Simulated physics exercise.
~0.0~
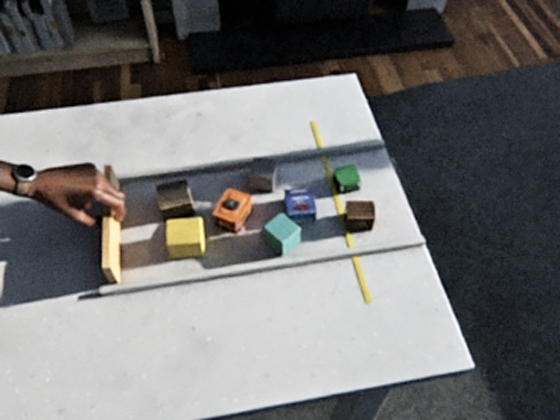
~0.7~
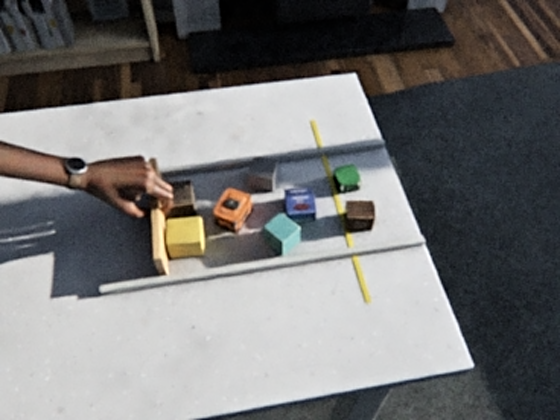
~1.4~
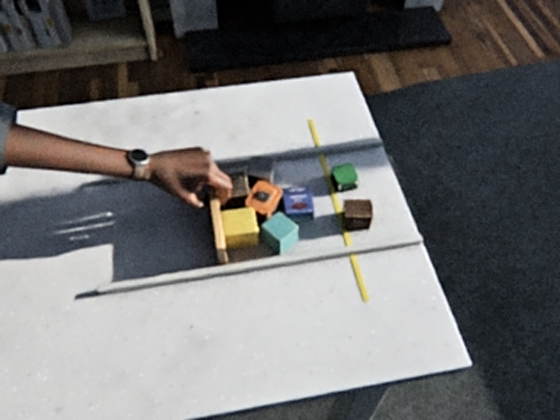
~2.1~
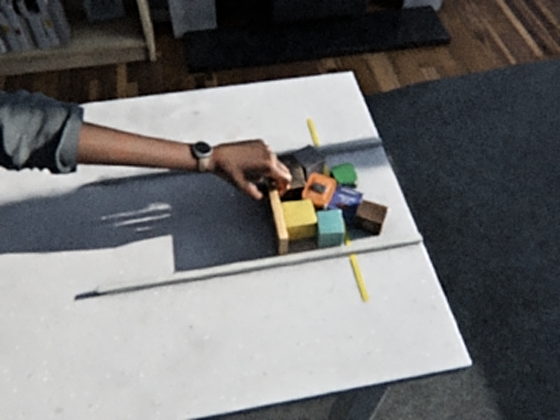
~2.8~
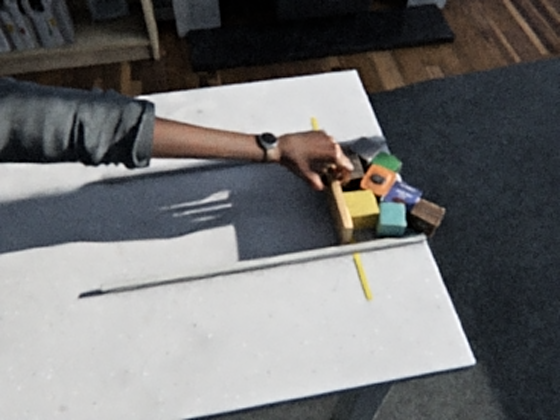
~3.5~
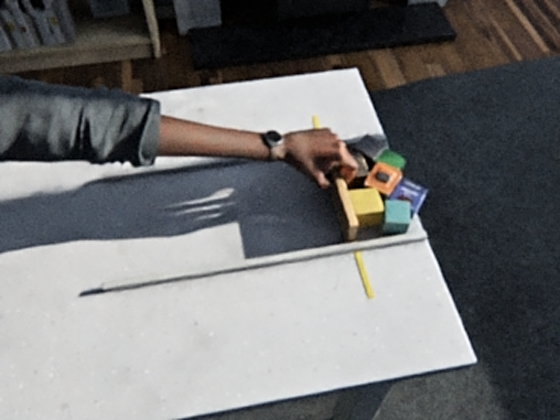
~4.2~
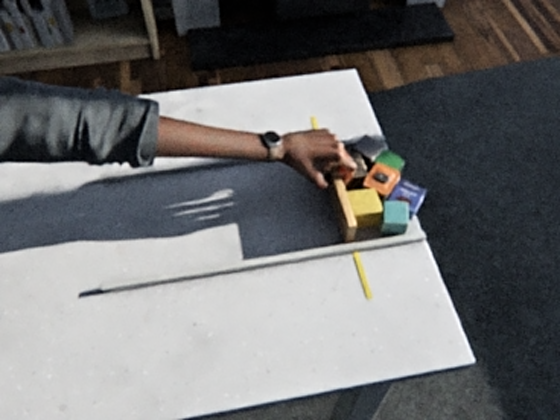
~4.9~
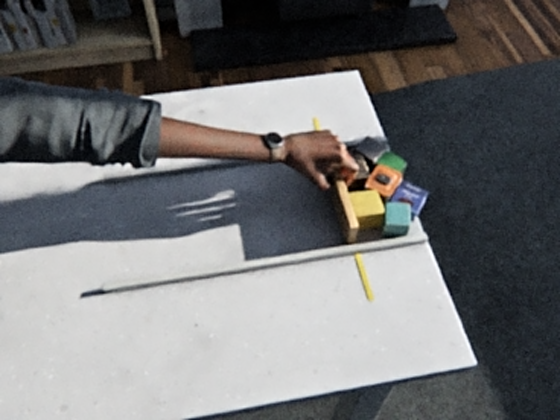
Hand-held board sweeping small coloured blocks rightward across a white table past yellow tape, the brown one dropping off the edge.
